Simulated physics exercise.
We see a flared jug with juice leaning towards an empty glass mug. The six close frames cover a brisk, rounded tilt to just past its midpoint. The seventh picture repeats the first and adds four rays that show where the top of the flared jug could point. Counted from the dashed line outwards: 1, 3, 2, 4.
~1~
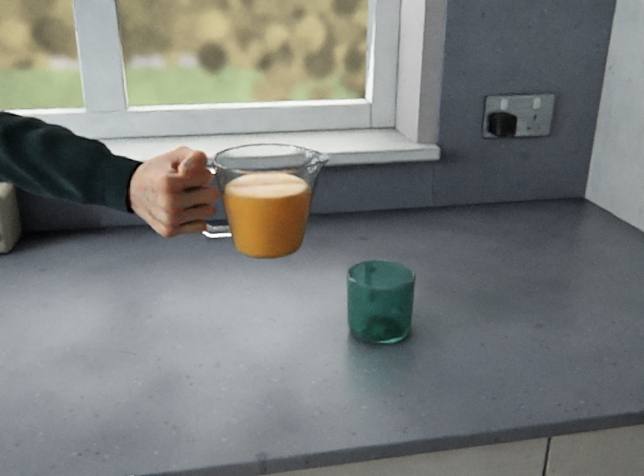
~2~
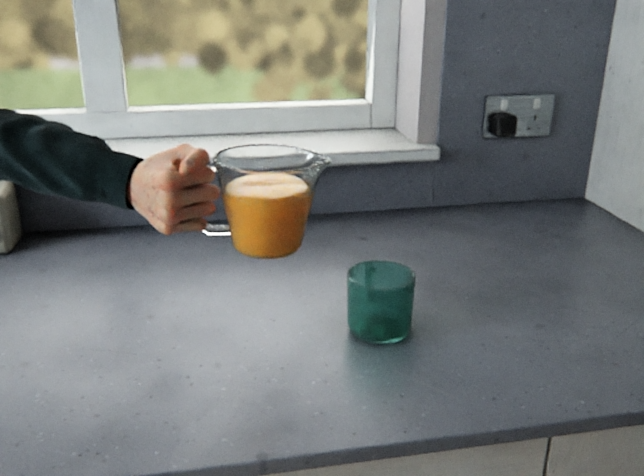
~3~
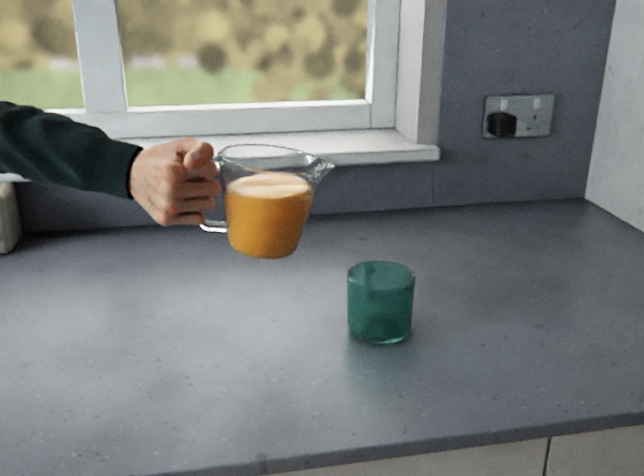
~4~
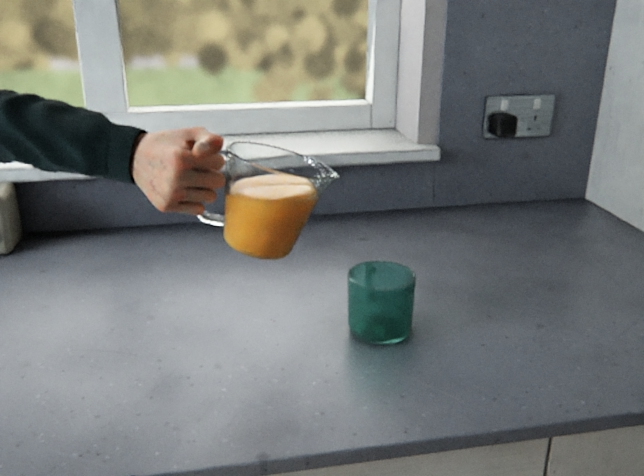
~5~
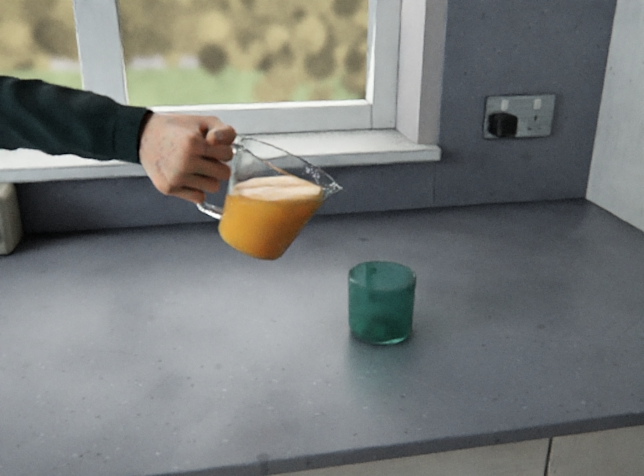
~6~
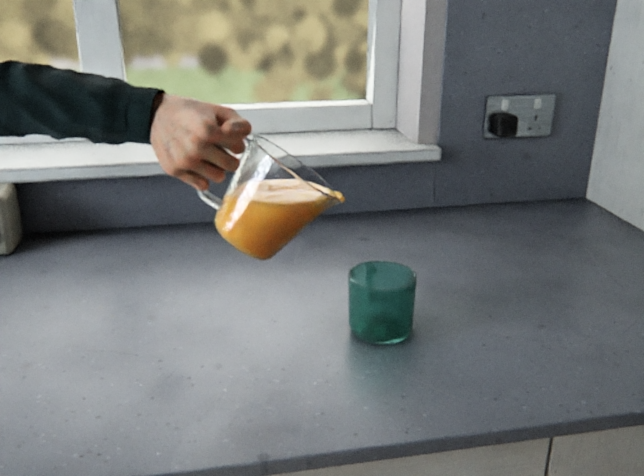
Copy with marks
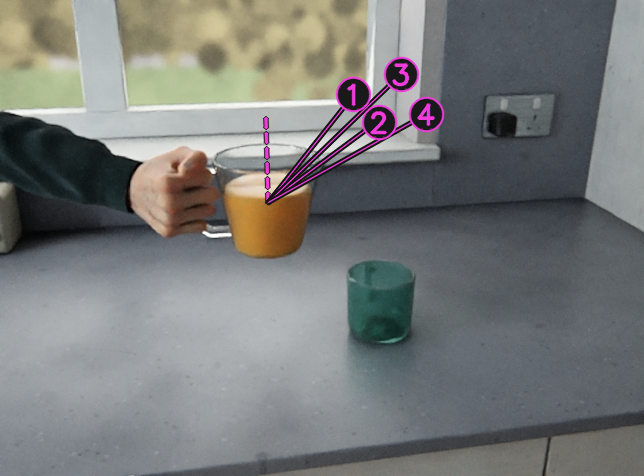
A hand in a dark green sleeve held a clear jug of orange juice above a gray counter, then steadily tilted it rightward towards an empty green glass, the juice sliding up to the spout.
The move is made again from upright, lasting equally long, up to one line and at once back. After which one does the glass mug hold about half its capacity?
The best line is 2.
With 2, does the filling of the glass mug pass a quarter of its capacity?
Yes.
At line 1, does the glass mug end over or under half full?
Under.
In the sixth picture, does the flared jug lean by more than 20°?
Yes.
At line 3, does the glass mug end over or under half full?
Under.
In magenta, 1 at (343, 107); 2 at (364, 131); 3 at (388, 86); 4 at (411, 122).
With 1, the glass mug ends with about 14 % of what it can hold.
With 2, the glass mug ends with about 52 % of what it can hold.
With 3, the glass mug ends with about 32 % of what it can hold.
With 4, the glass mug ends with about 75 % of what it can hold.
